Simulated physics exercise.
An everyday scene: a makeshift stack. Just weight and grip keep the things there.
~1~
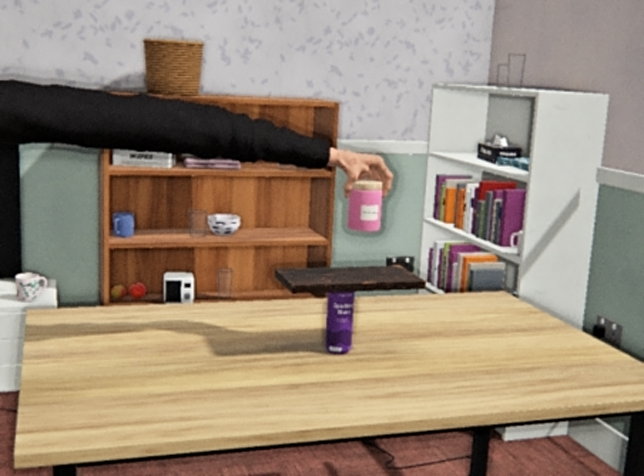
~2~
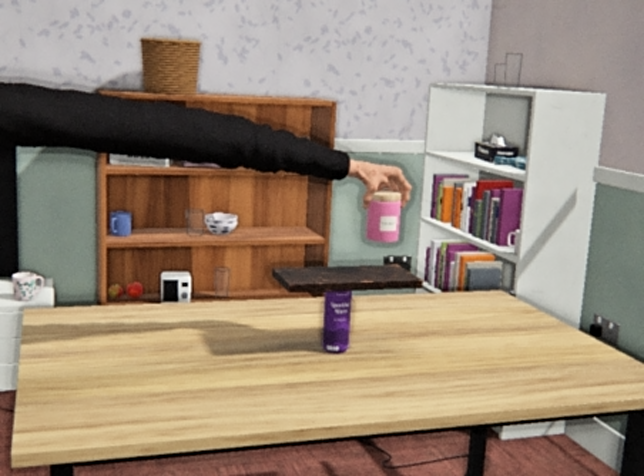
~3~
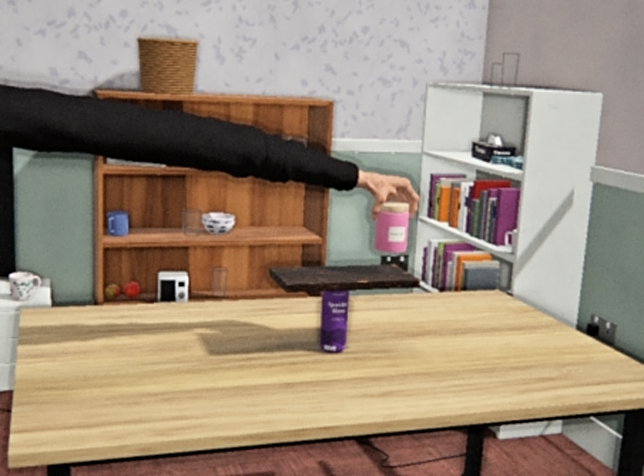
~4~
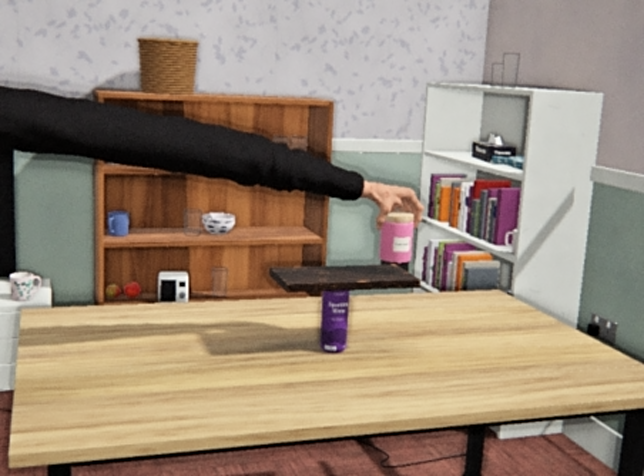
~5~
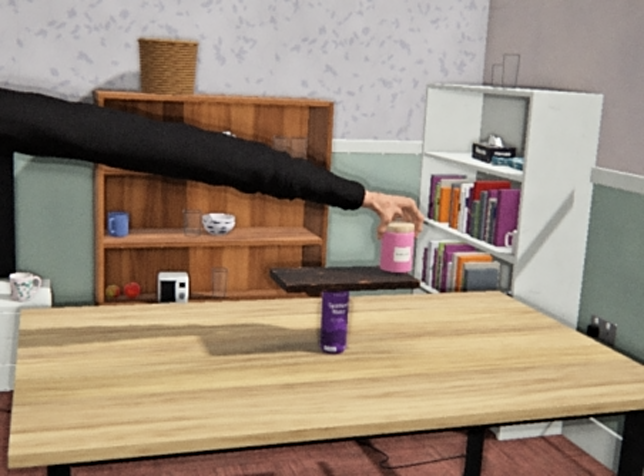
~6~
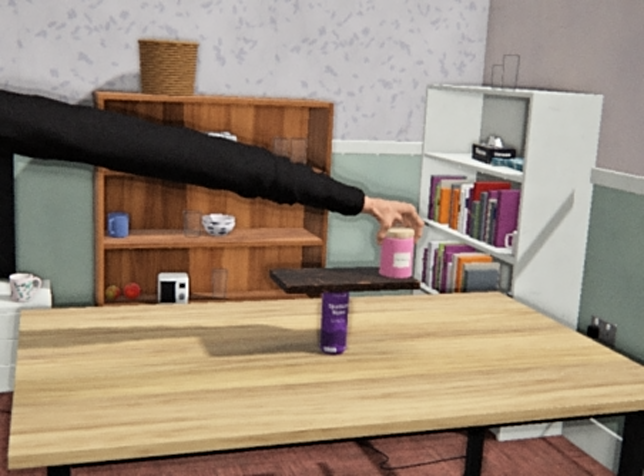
A black-sleeved arm reaches in from the left across a room, seen from slightly above a pale wooden table, holding a pink jar. A purple can stands on the table with a dark flat board across its top, before a brown shelf unit and a white bookcase at right. The hand carries the jar rightward and down onto the board's right end, keeping hold, while the view shifts very slightly.
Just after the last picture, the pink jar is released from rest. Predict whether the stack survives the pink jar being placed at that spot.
Prediction: The stack collapses.
Then, 0.50 s later than the last frame, pink jar now fallen; black board on its side.
Then, 1.10 s later than the last frame, black board now fallen.
When it is over, fallen, black board and pink jar; purple can as before. The stack comes apart.
